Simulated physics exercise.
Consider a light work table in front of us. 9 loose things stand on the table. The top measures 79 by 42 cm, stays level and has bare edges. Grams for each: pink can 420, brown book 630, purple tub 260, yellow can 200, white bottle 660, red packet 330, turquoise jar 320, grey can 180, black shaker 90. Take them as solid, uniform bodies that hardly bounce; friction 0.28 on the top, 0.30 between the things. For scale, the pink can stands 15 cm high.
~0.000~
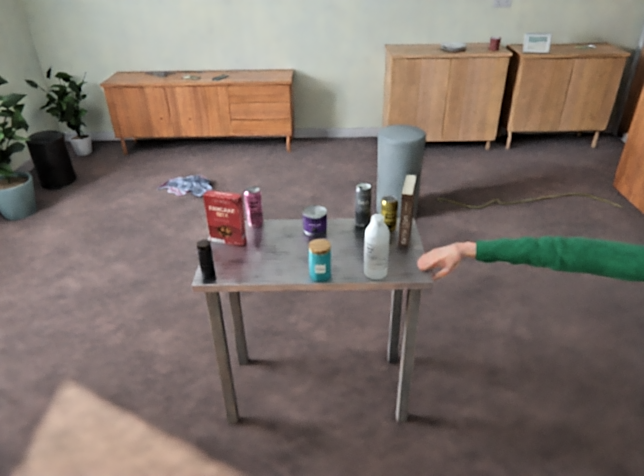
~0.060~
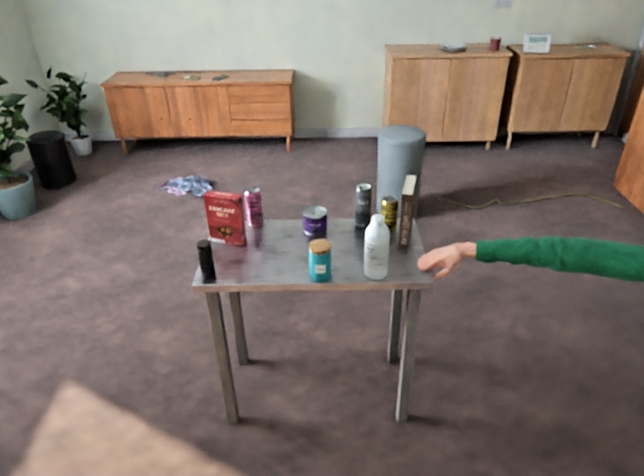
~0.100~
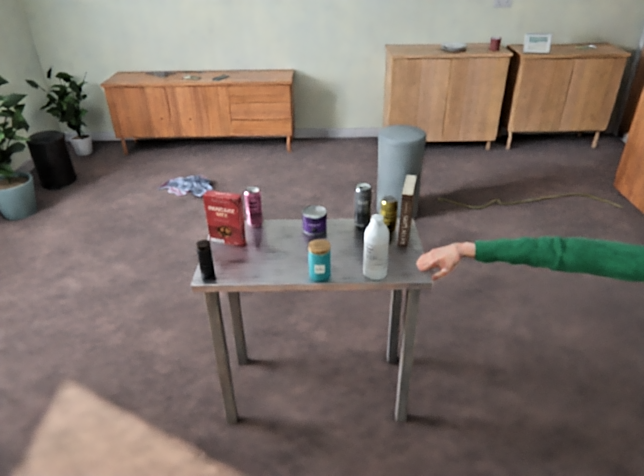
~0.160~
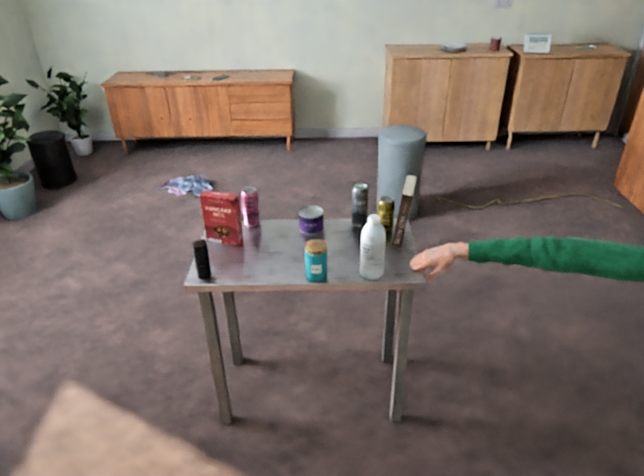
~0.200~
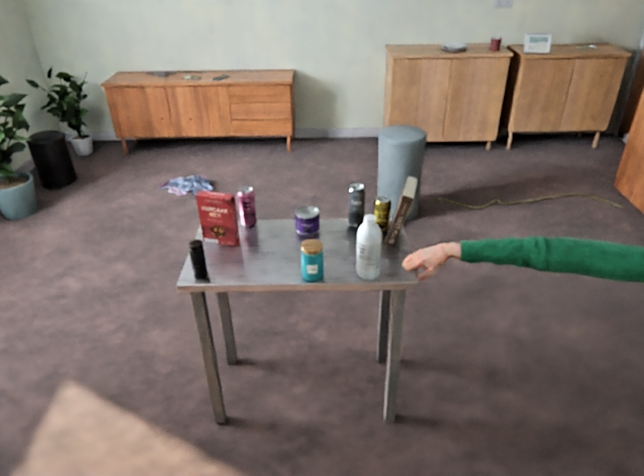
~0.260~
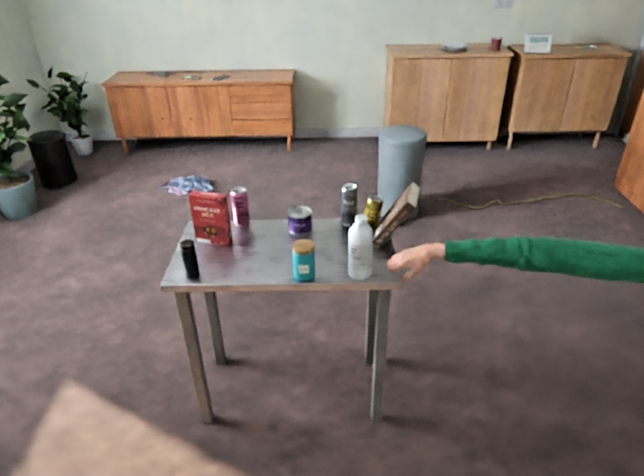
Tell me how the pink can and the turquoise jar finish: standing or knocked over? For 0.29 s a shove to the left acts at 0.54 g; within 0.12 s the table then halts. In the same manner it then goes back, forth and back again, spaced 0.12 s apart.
Pink can - knocked over; turquoise jar - standing.
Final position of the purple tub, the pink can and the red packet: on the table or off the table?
Outcome: The purple tub remains on its support; the pink can departs its support; the red packet departs its support.
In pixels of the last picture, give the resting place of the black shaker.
Its middle comes to rest around (135, 412).
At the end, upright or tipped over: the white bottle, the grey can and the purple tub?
In the last frame the white bottle does not stay up, the grey can does not stay up and the purple tub remains up.
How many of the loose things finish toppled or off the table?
Total: 7.
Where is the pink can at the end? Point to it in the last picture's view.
The resting point is around (121, 348).
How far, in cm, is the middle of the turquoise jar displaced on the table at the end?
Net shift near 23 cm.
After 0.76 s, table shifted 23 cm; black shaker now off the table; turquoise jar slid 7 cm near (228, 261); pink can slid 7 cm near (176, 208).
After 1.26 s, table shifted 6 cm; pink can, red packet and grey can now off the table; turquoise jar slid 13 cm near (263, 261); white bottle leaning 50°.
After 1.86 s, table shifted 18 cm; yellow can now off the table; turquoise jar slid 22 cm near (200, 261); white bottle on its side.
At rest (2.7 s), off the table and tipped over, pink can, brown book, yellow can, red packet, grey can and black shaker; tipped over on the table, white bottle; not toppled but over 5 cm from the start, purple tub and turquoise jar. In the last view, pink can near (121, 348), turquoise jar near (252, 261).
